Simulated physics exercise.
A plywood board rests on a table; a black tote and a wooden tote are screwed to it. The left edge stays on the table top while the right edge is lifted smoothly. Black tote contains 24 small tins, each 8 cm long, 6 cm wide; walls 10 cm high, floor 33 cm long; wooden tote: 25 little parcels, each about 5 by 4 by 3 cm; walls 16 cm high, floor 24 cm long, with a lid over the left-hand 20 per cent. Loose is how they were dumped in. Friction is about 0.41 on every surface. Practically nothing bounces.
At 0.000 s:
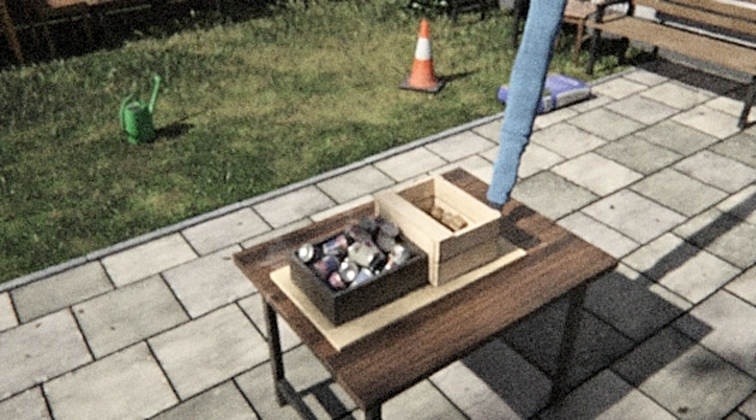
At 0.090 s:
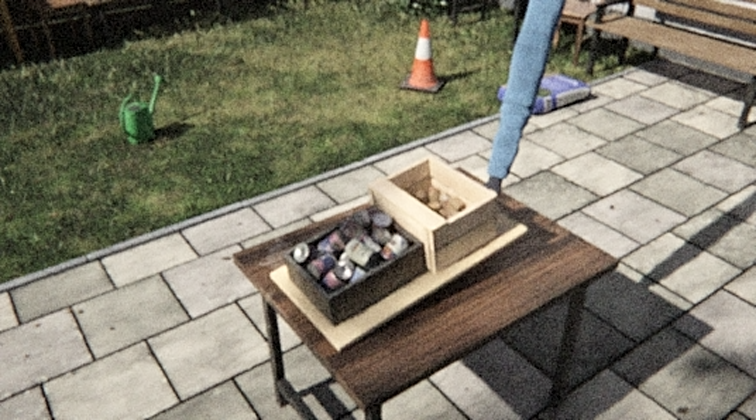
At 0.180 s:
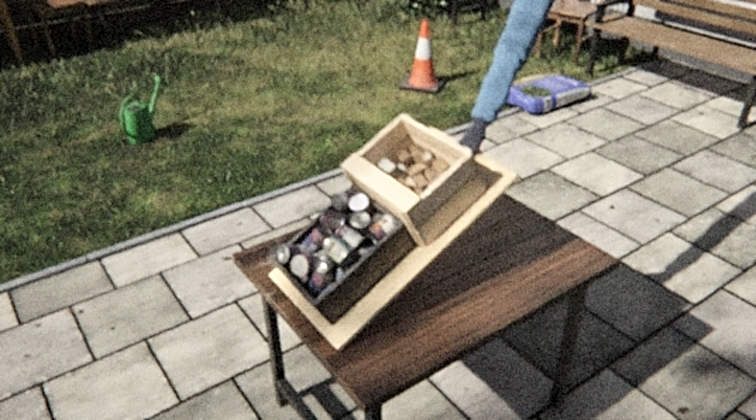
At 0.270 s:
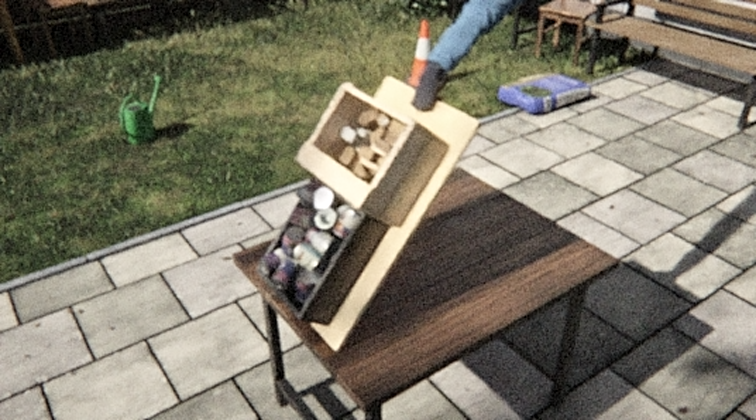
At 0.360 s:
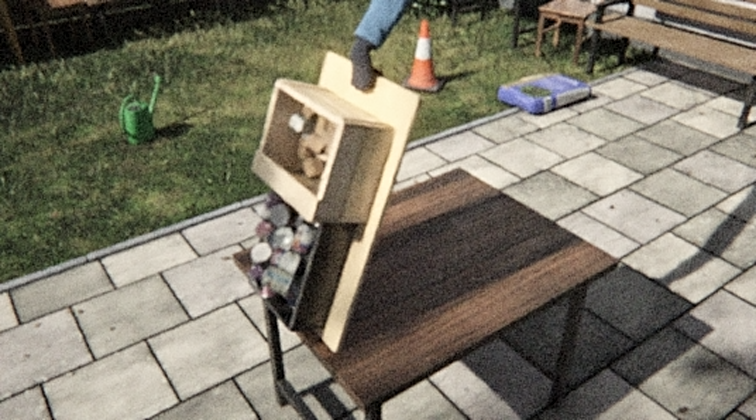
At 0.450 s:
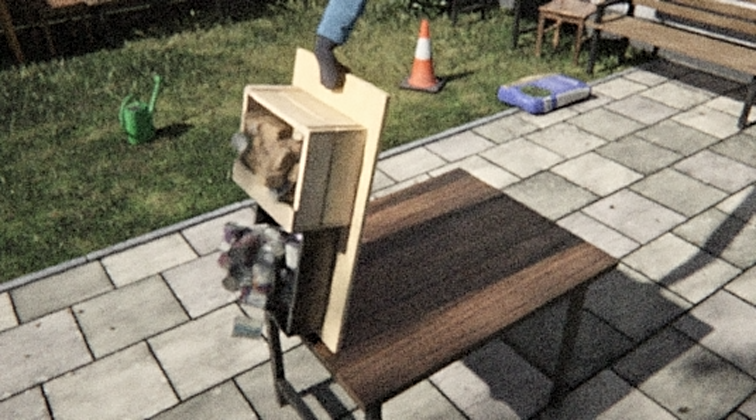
On a sunny patio, a gloved, blue-sleeved arm tilting a board with two boxes steeply leftward on a table, small tins tumbling out.
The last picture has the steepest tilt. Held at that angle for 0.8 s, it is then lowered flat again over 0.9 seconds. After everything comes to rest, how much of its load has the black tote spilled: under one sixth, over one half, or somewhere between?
The black tote has spilled over one half of its load.
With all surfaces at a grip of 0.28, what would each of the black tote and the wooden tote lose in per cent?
That would cost the black tote 70 and the wooden tote 70 per cent of the load.
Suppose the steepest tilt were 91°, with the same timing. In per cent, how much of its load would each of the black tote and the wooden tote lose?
In that case black tote 100 %, wooden tote 100 %.
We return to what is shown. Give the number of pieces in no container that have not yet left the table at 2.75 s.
The number is some 0.
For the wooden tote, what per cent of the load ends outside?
The wooden tote comes in at 80 in a hundred.
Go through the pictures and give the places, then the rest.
In the first frame (places track the rim corner closest to us here), black tote (336, 295); wooden tote (440, 241); tipped 0°; all still inside.
Black tote (331, 296); wooden tote (434, 230); tipped 8°, in the second frame.
Black tote (317, 302); wooden tote (408, 210); tipped 27°, in the third frame.
Black tote (301, 314); wooden tote (362, 203); tipped 49°, in the fourth frame.
Black tote (290, 327); wooden tote (314, 216); tipped 68°; 1 out, the lowest tin at (279, 281), in the fifth frame.
Black tote (287, 333); wooden tote (293, 227); tipped 76°; 14 out, the lowest tin at (248, 328), in the sixth frame.
After 0.82 s, tilt 76°; the black tote is down by 19 of 24 and the wooden tote is down by 19 of 25.
After 1.28 s, tilt 76°; the black tote is down by 19 of 24 and the wooden tote is down by 19 of 25.
After 1.92 s, tilt 12°; the black tote is down by 19 of 24 and the wooden tote is down by 19 of 25.
Final count (at 2.75 s), the black tote is down by 19 of 24 and the wooden tote is down by 19 of 25. Asked share, 19 of 24, 79 per cent.
